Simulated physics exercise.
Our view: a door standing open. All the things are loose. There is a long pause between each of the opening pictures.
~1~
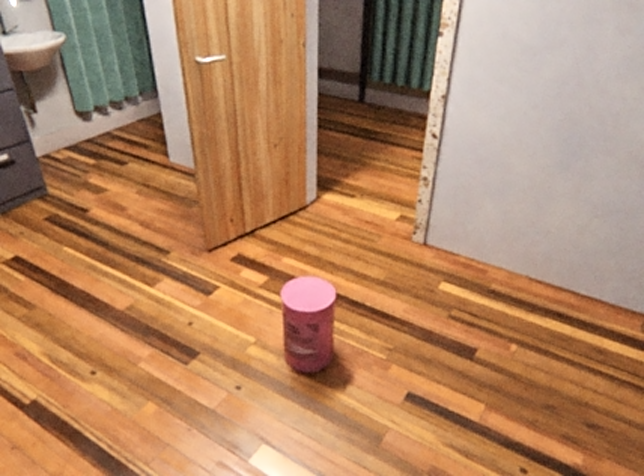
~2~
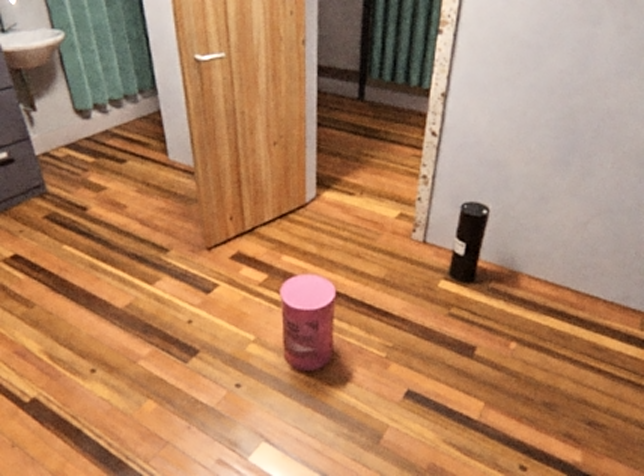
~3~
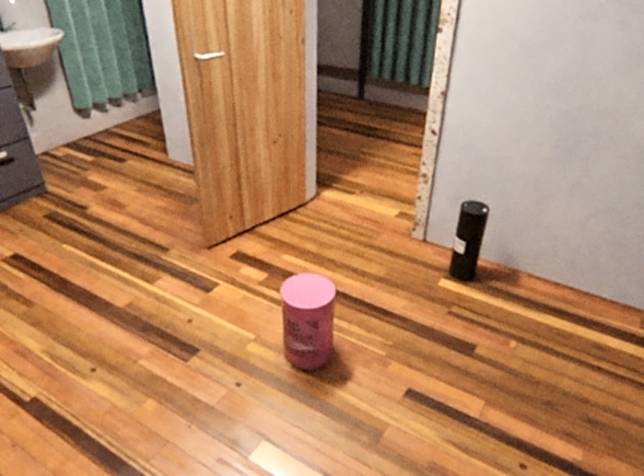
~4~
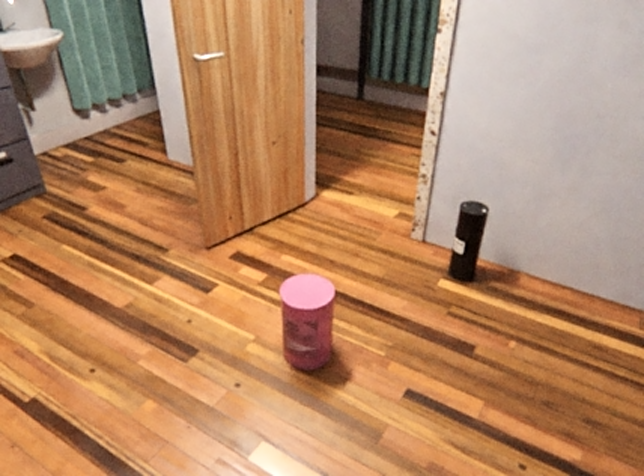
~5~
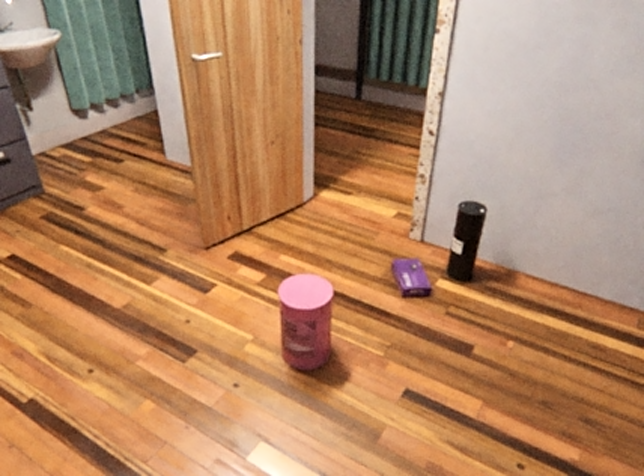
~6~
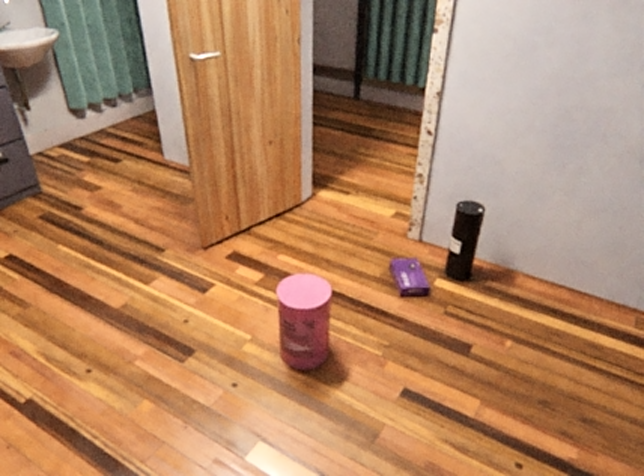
In a room with an open door, a black canister, then a purple packet, appears near a pink pail.
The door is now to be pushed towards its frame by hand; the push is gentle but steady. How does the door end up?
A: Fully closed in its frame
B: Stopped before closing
A.
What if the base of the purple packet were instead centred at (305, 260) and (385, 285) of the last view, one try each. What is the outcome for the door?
First try: It gets caught partway; second try: It swings home.
Then, 0.70 s later than the last frame, open by 88°.
Then, 1.30 s later than the last frame, open by 59°.
Then, 1.70 s later than the last frame, open by 38°.
Then, 2.20 s later than the last frame, open by 10°.
When it is over, open by 0°; all 3 as before. End places, in pixels of the last picture, purple packet near (409, 277).
